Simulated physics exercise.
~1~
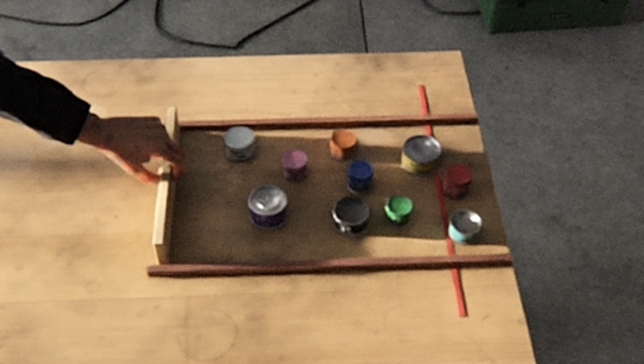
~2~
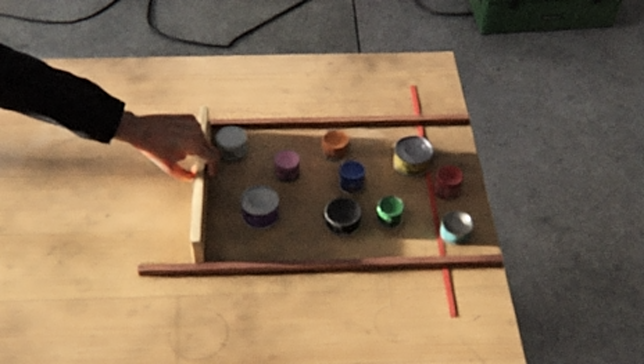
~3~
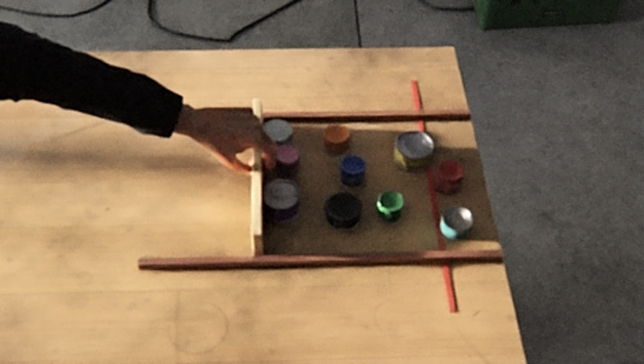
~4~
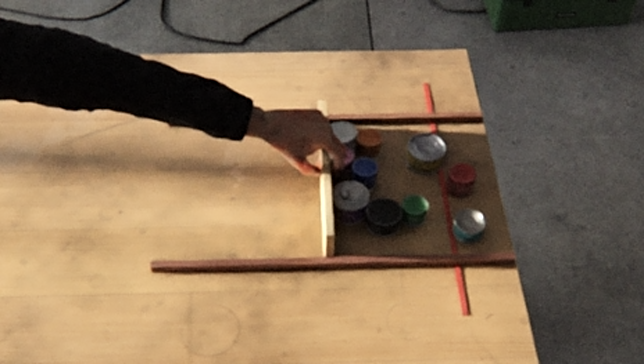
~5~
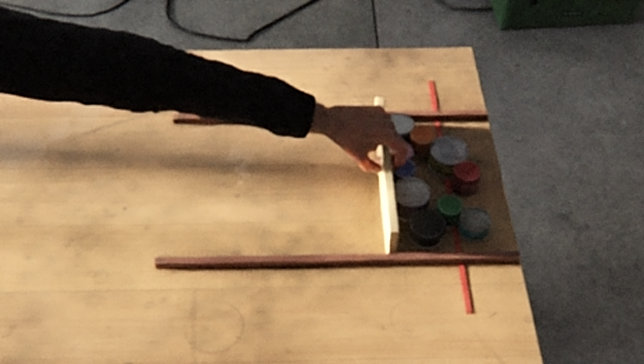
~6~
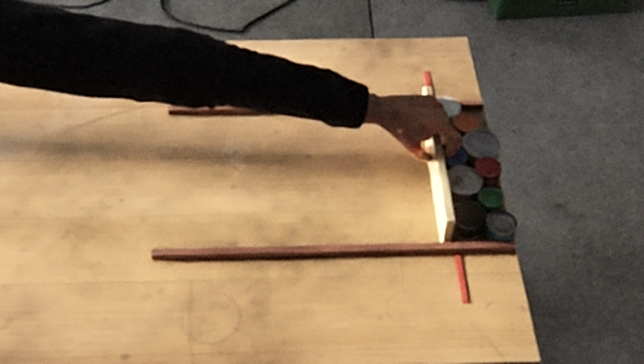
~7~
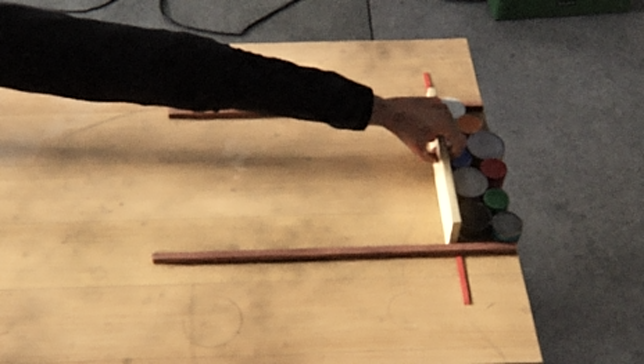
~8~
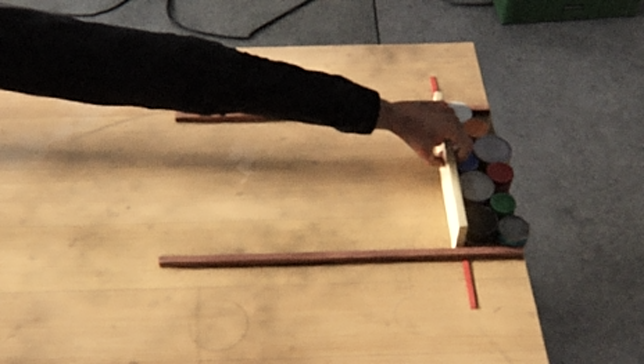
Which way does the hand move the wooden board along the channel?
The hand pushes the board to the right, towards the end of the table.
To begin with, a hand holds a small upright wooden board at the left of a channel between two dark strips on a wooden table, with small pots and tins scattered ahead of it. The hand slides the board to the right, and it reaches the nearest pots and pushes them along. More of the pots gather in front of it as it goes, bunching closer together towards the table's end. The board reaches the red tape across the channel and almost stops there. At the end, the pots sit packed together at the table's edge, and none has fallen off.
